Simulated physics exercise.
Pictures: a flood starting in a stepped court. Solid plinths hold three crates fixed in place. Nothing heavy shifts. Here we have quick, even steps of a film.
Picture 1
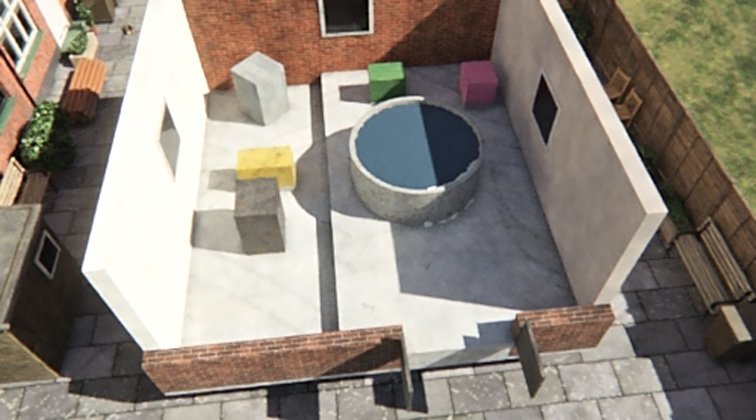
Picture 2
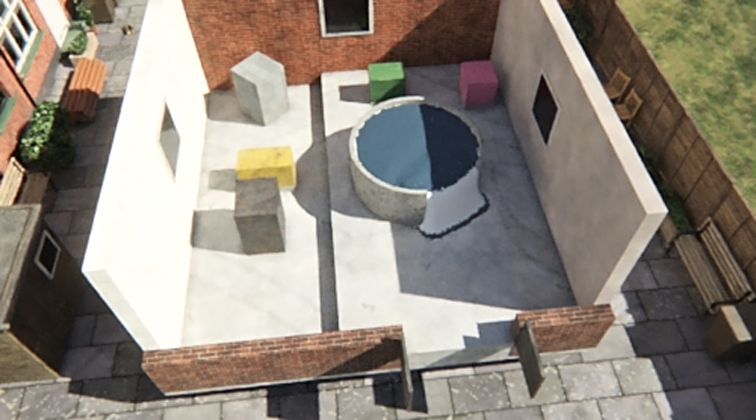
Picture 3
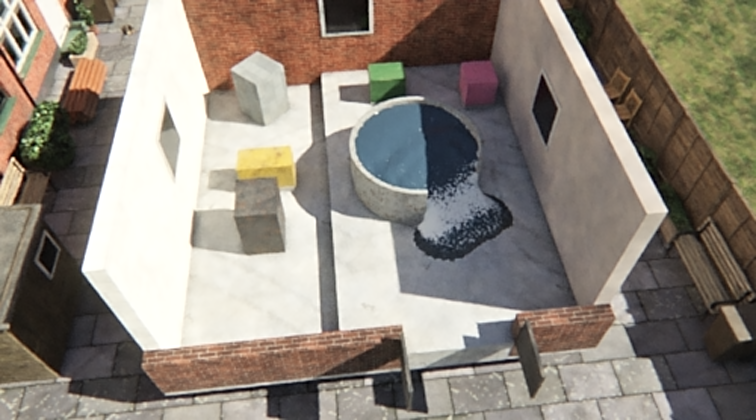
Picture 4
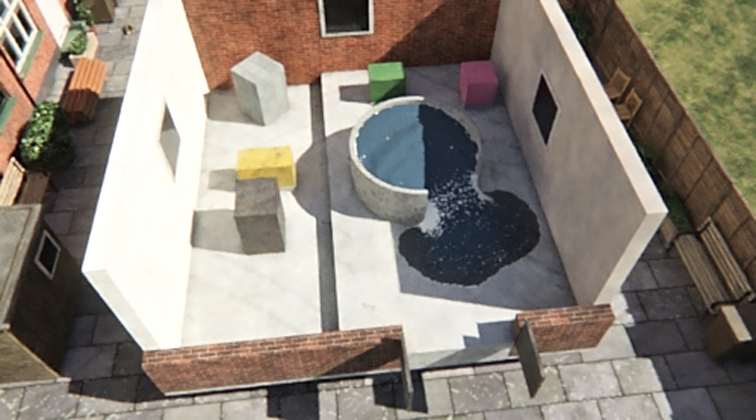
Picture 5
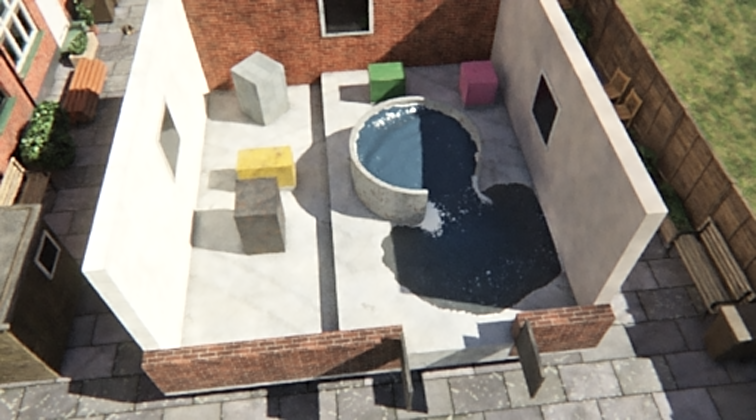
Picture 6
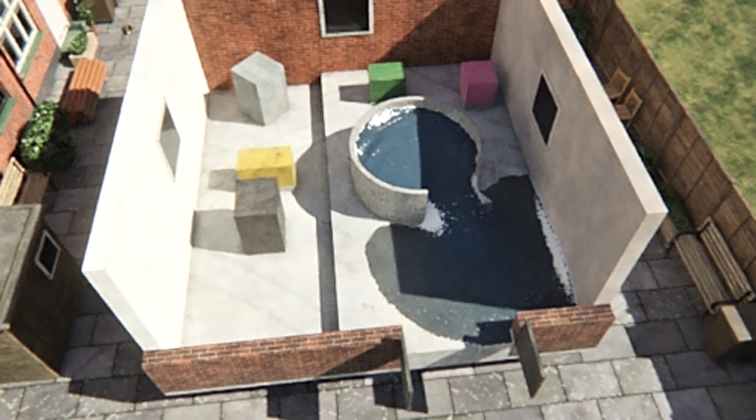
Dark water pouring through a gap in a round stone pool and spreading across the pale floor of a walled court.
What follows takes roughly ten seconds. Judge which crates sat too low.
The green crate was too low. The yellow crate was not too low. The pink crate was too low.
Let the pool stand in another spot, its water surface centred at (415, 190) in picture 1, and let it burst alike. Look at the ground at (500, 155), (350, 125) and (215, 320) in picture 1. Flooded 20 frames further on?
Submerged, untouched, untouched.
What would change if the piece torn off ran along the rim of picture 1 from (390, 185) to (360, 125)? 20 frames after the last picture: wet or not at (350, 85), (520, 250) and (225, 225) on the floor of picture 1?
Spared, then spared, then sodden.
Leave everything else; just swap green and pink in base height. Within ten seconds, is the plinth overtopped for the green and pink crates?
In short, green crate is left untouched; pink crate is inundated.
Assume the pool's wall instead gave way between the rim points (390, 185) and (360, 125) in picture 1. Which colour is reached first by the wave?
My pick is the one in yellow.
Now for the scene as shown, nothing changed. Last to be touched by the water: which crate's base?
The yellow-painted one, as I see it.
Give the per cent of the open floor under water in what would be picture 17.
Around 25 percent.
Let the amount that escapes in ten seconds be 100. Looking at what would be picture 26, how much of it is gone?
Roughly 50 percent.
A moment on, water covers 20 % of the floor; the green crate not reached, the yellow crate not reached, the pink crate not reached.
Next, water covers 25 % of the floor; the green crate not reached, the yellow crate not reached, the pink crate not reached.
Then, water covers 35 % of the floor; the green crate not reached, the yellow crate not reached, the pink crate water round its plinth.
Later, water covers 65 % of the floor; the green crate water round its plinth, the yellow crate water round its plinth, the pink crate water round its plinth.
In the end, water covers 95 % of the floor; the green crate was topped, the yellow crate stayed above the water, the pink crate was topped.
